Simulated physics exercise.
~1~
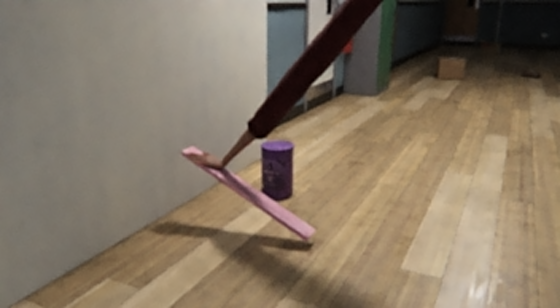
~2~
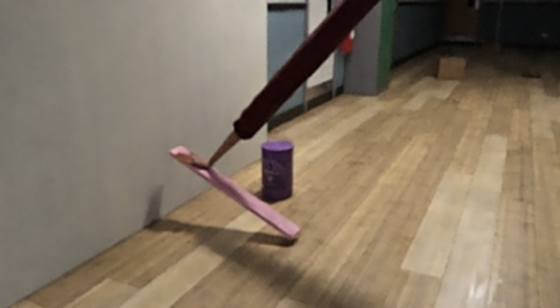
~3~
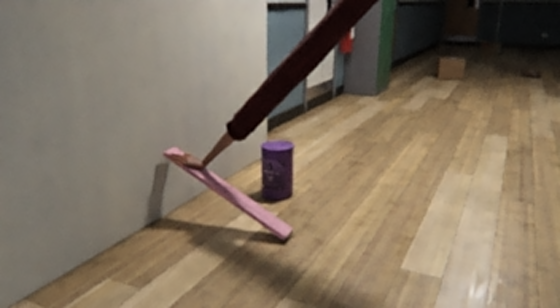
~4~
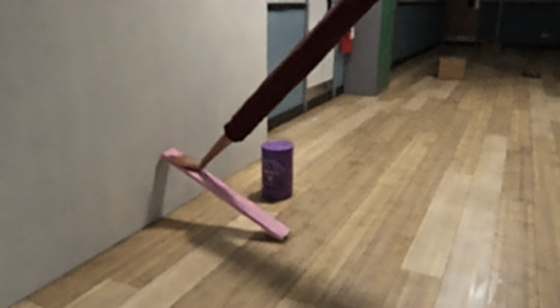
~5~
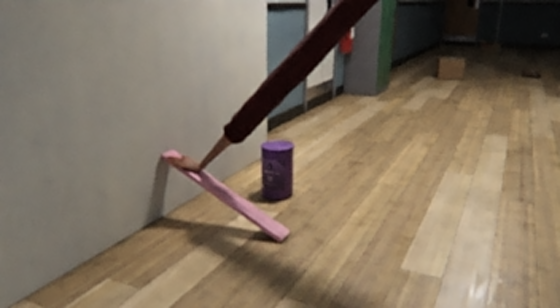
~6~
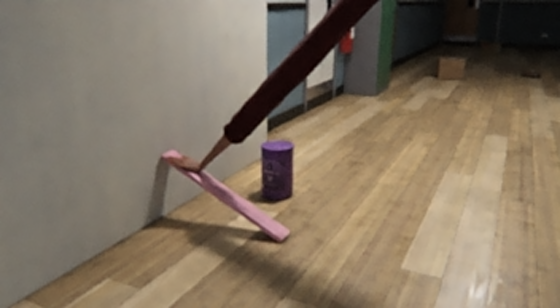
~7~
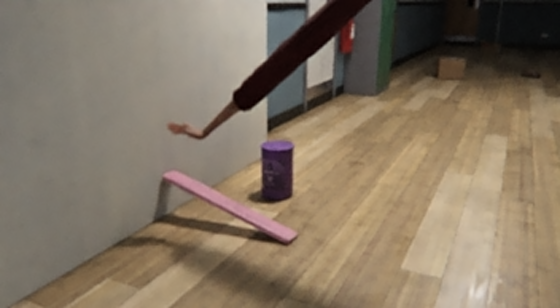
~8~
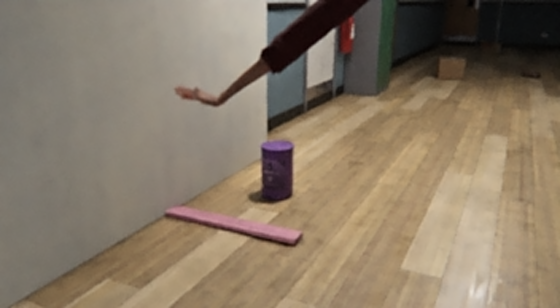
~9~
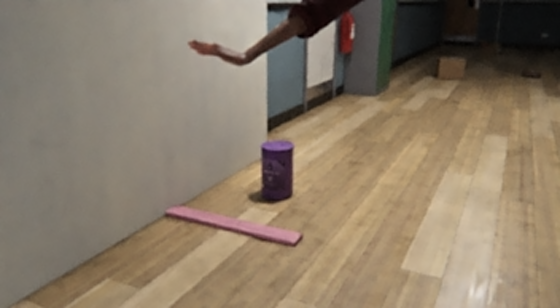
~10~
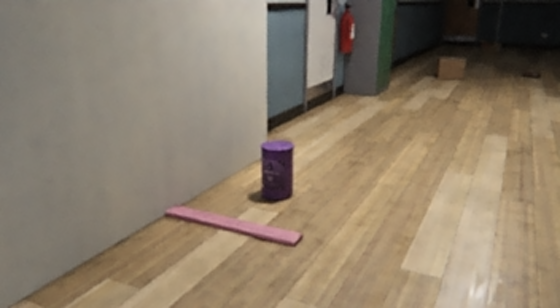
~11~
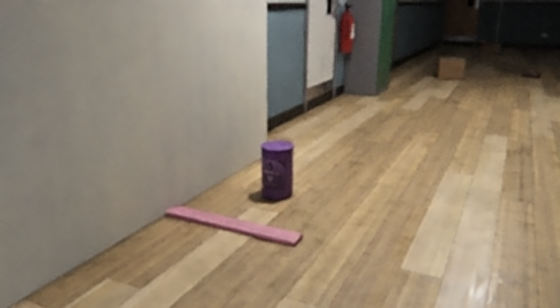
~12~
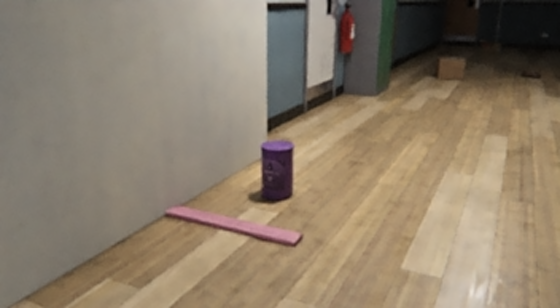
On a pale wooden floor beside a bare wall, a hand reaching in from the upper right holds a pink plank at a slant, with a purple pail standing just behind it. The hand shifts the plank a little to the left until its upper end meets the wall, then holds it there briefly. The fingers let go and the arm draws back. The plank does not stay propped; its raised end slides down the wall until it lies flat on the floor. The arm leaves the view, and the plank rests still before the pail, which has not moved.
